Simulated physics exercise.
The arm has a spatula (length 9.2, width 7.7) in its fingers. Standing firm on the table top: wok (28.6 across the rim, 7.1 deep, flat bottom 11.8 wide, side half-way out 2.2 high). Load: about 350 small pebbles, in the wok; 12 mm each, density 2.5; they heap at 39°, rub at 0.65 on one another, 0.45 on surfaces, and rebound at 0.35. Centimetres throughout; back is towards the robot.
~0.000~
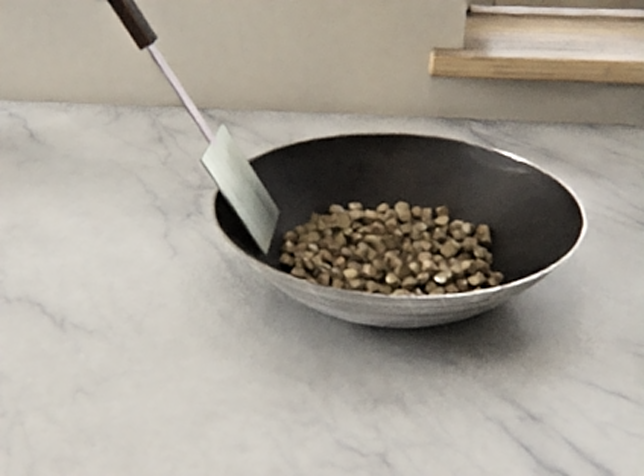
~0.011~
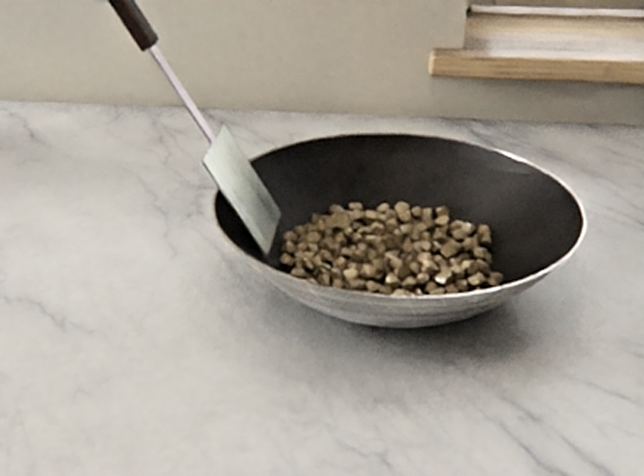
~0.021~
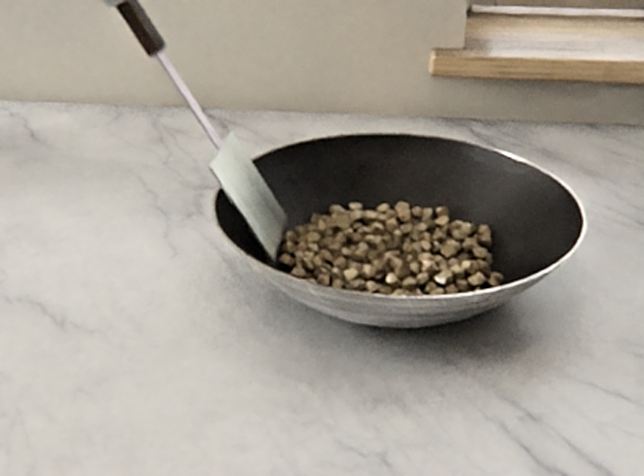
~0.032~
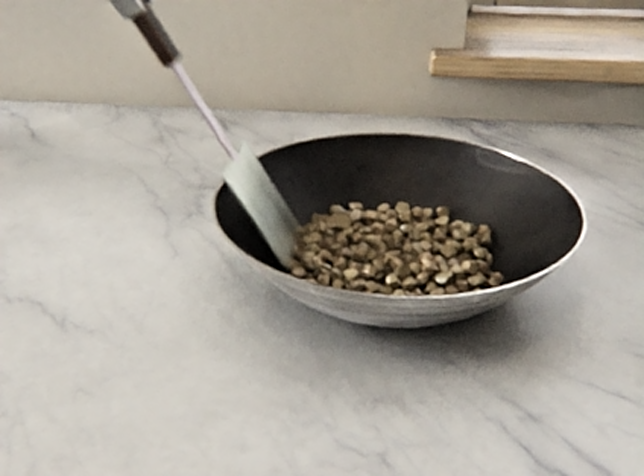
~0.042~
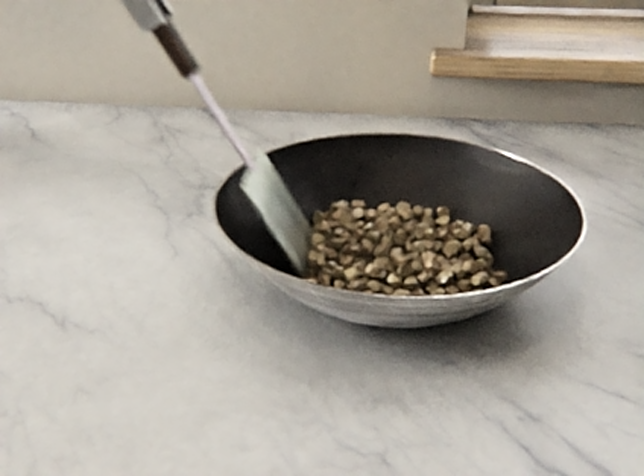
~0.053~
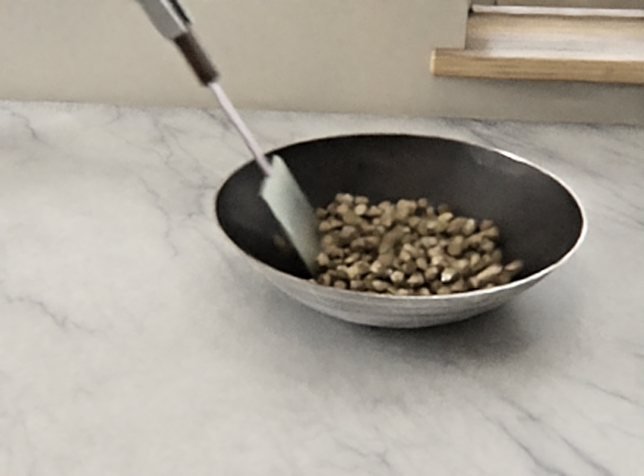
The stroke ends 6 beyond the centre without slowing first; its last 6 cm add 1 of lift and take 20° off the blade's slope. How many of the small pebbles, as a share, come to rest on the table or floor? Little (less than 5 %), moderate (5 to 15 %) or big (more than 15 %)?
Share on the table or floor: Moderate (5 to 15 %).
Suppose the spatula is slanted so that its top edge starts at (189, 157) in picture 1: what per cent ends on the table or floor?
About 10 per cent.
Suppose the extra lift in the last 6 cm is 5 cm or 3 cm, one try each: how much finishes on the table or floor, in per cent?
About 15 and 10 per cent.
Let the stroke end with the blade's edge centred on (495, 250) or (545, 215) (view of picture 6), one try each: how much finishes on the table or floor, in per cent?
About 35 and 50 per cent.
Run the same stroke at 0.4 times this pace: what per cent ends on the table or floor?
Some 0 per cent.
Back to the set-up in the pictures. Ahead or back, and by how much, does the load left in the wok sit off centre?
Roughly 6.0 cm ahead.
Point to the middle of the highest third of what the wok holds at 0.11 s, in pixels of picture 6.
Around (491, 230).
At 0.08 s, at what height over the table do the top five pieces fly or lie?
Some 6 cm.
After 0.08 s, sloping 60°, highest piece 8 above the table; 349 in the wok.
After 0.11 s, sloping 55°, highest piece 12 above the table; 348 in the wok, 1 on the blade or in flight.
After 0.32 s, sloping 40°, highest piece 20 above the table; 316 in the wok, 23 on the table or floor, 10 on the blade or in flight.
After 1.37 s, sloping 40°, highest piece 7 above the table; 316 in the wok, 33 on the table or floor.
At rest, 316 in the wok, 33 on the table or floor. That is 9 % on the table or floor.
